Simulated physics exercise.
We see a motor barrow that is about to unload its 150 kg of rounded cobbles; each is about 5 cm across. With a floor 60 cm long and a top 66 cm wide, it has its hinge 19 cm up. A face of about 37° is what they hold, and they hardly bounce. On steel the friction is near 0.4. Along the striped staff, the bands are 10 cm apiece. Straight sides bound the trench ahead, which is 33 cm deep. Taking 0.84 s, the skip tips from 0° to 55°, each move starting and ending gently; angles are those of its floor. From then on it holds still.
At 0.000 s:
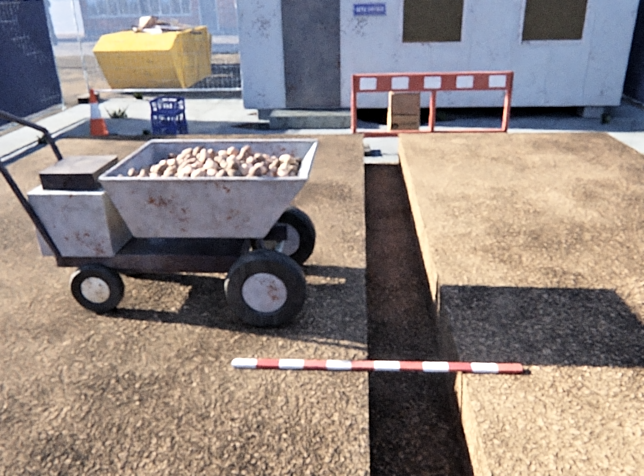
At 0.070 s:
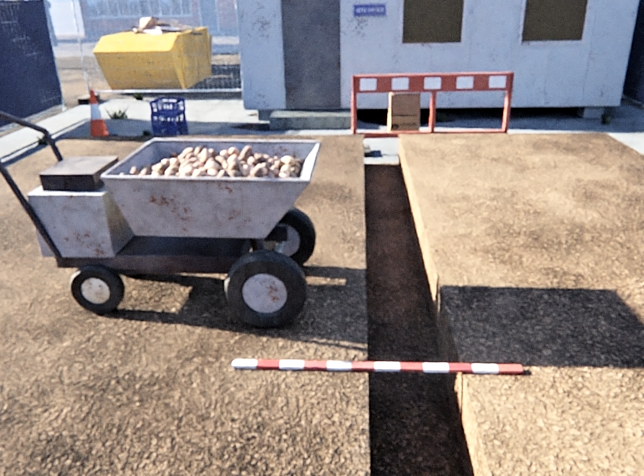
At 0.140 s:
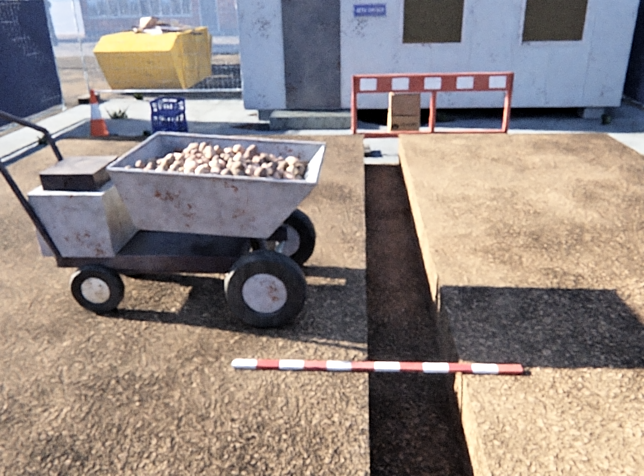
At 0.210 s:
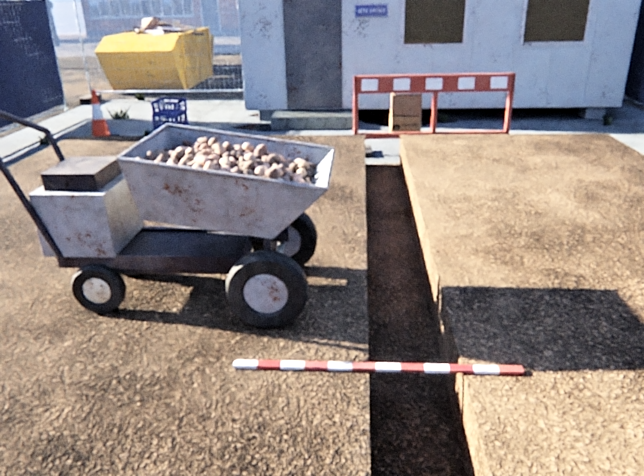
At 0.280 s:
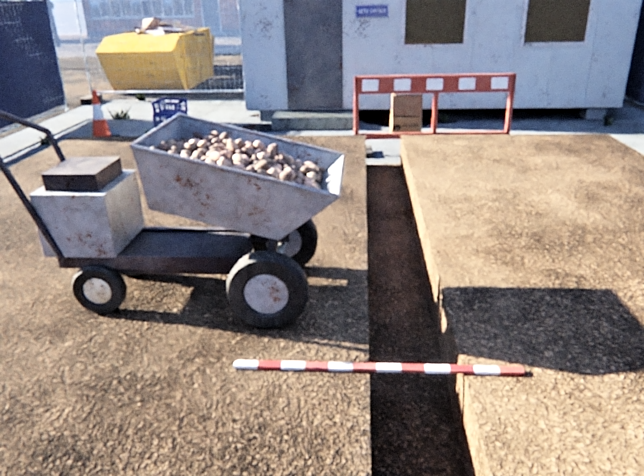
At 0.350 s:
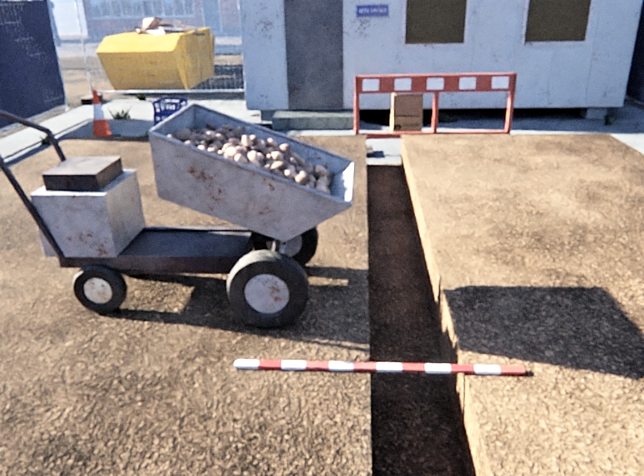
The grey skip of a motor barrow, loaded with rounded cobbles, starts level and tilts gradually down to the right, its rear end rising, while the wheels stay still beside a straight-sided trench crossed by a red-and-white striped staff.
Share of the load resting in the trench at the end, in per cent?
38 per cent.
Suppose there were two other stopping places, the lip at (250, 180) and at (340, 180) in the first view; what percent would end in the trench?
Close to 45 percent in the first case, 20 percent in the second.
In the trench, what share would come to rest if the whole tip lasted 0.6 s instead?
Probably about 30 in a hundred.
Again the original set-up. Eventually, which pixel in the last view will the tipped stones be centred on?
Around (426, 342).
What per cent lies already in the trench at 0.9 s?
Some 10 per cent of the load by that point.
After 0.6 s the floor is at 46°; 100 % in the skip; the foremost stones are at (369, 224).
After 0.9 s the floor is at 55°; 91 % in the skip, 9 % in the trench; the foremost stones are at (439, 287).
After 1.3 s the floor is at 55°; 63 % in the skip, 23 % in the trench, 14 % past the trench; the foremost stones are at (525, 300).
After 3.2 s the floor is at 55°; 47 % in the skip, 38 % in the trench, 15 % past the trench; the foremost stones are past the picture's edge.
